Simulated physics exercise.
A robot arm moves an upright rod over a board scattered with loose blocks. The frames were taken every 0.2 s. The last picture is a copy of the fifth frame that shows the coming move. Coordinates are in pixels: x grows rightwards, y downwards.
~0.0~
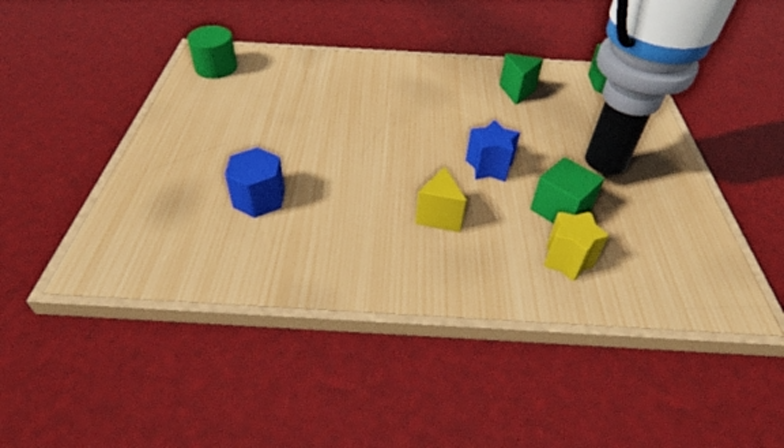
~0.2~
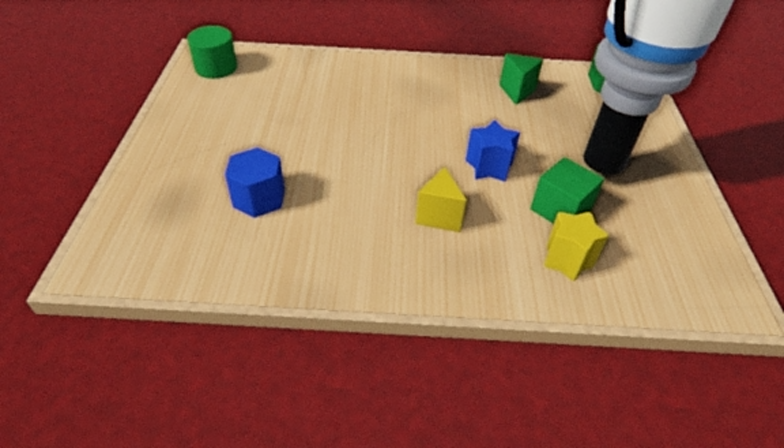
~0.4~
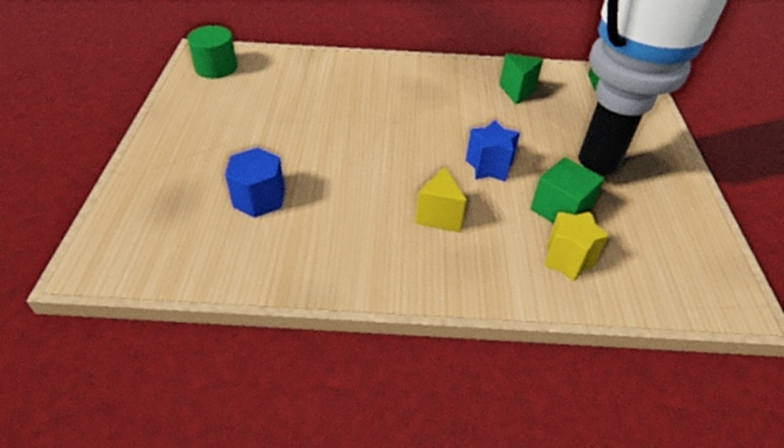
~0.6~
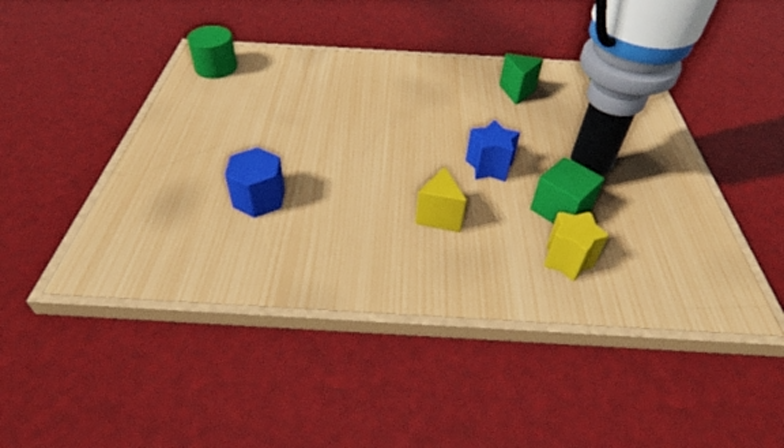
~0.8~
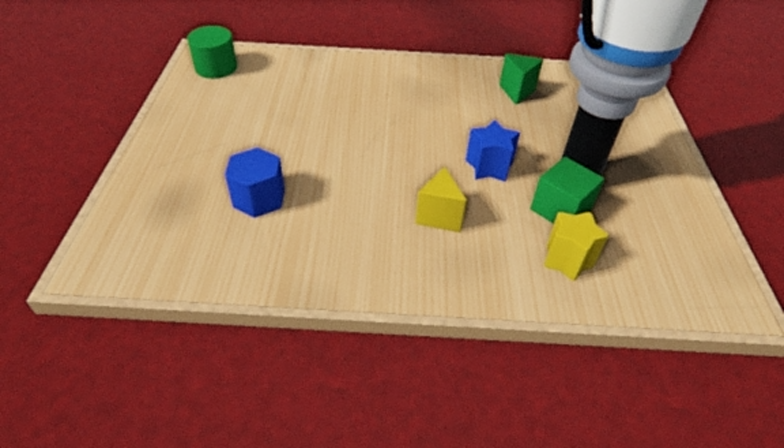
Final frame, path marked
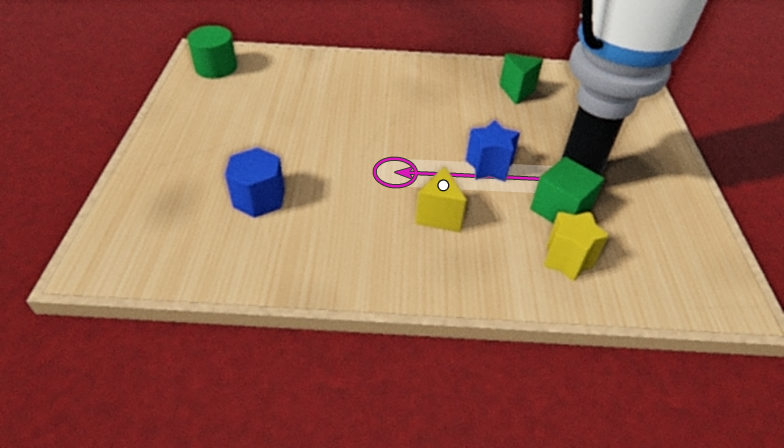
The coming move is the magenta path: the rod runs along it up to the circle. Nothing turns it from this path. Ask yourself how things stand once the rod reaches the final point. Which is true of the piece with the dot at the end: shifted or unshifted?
If the rod follows that path, the piece with the dot stays in its place.
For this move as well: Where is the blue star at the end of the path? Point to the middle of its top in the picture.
So, by the moment the path ends, you'll find the top centre of the blue star at (422, 116).
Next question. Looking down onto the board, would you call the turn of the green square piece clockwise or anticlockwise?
From the top, the block rotates counterclockwise.
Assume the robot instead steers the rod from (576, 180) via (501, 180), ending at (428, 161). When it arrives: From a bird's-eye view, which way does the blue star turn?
Answer: With the clock.
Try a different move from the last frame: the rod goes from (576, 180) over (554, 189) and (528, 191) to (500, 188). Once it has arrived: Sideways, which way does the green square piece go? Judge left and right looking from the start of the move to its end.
It's going to go left.
Drawn move, from (576, 180) to (395, 172); the dot is on the yellow triangular block.
The first path, step by step. One third of the way, rod at (520, 162); blue star at (487, 133); green square piece at (564, 180), turned 30° anticlockwise.
Two thirds of the way, rod at (458, 159); blue star at (438, 122), turned 35° clockwise; green square piece at (564, 180), turned 30° anticlockwise.
At the end, rod at (396, 156); yellow triangular block still; blue star at (422, 116), turned 80° clockwise; green square piece at (564, 180), turned 30° anticlockwise.
